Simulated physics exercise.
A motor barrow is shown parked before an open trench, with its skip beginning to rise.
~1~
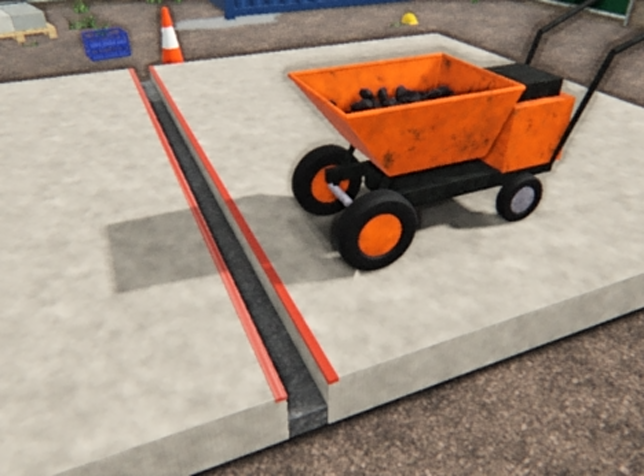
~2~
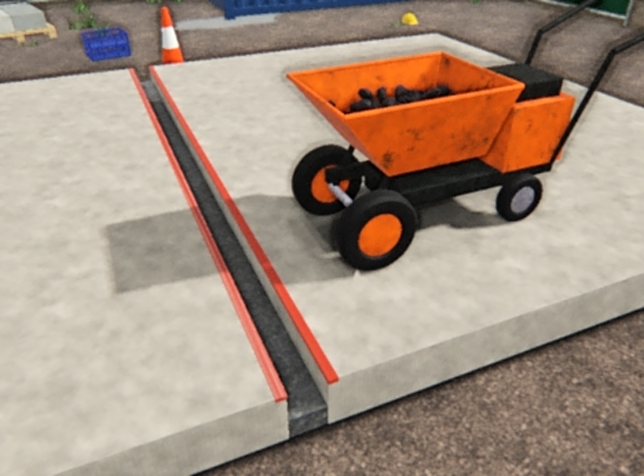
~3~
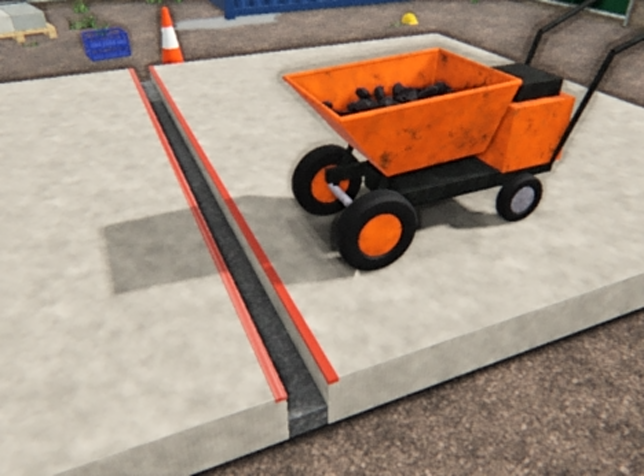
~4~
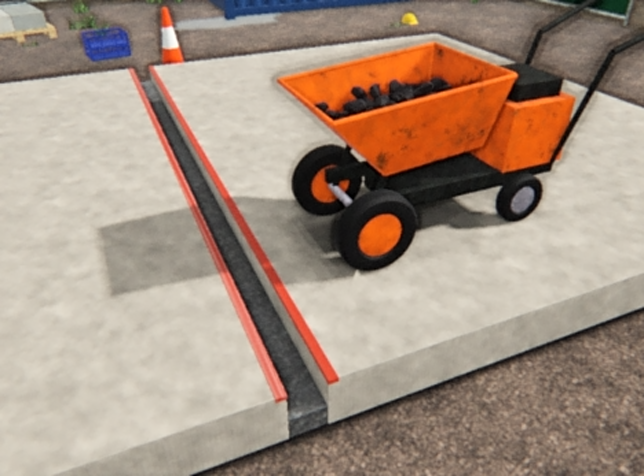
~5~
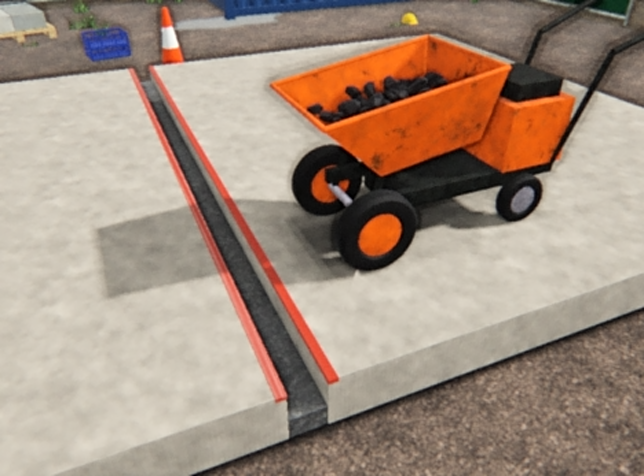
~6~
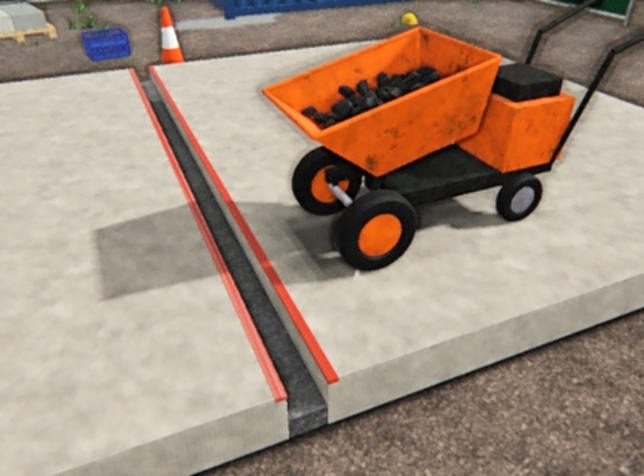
An orange motor barrow loaded with black lumps of coal stands parked on a pale concrete slab, seen from above and to one side in an outdoor yard. To its left, a narrow dark trench edged in red crosses the slab, with a traffic cone and blue crate behind. The skip starts level, then tilts slightly down to the left, while wheels and camera stay still.
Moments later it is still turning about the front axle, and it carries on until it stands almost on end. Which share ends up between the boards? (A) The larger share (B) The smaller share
The smaller share.
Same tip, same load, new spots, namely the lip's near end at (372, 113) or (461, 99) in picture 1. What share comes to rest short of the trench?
In turn 0 and 70 in a hundred.
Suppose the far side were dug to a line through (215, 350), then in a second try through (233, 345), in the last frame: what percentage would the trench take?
I'd expect close to 80 in a hundred and then close to 60 in a hundred.
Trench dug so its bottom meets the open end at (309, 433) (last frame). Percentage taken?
Around 30 percent.
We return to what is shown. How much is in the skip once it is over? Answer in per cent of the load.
Estimate: Some 5 %.
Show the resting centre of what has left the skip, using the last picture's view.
Close to (203, 269) in the last view.
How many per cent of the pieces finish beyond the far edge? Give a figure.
About 65 %.
Just after the last frame, skip tipped well over; every one in the skip.
A moment on, skip tipped steeply; almost all in the skip; just a few beyond it; just a few falling.
Further on, skip tipped right over; roughly a third in the skip; about a tenth in or heaped over the trench; roughly two thirds beyond it.
When it is over, skip tipped right over; just a few in the skip; roughly a third in or heaped over the trench; roughly two thirds beyond it.
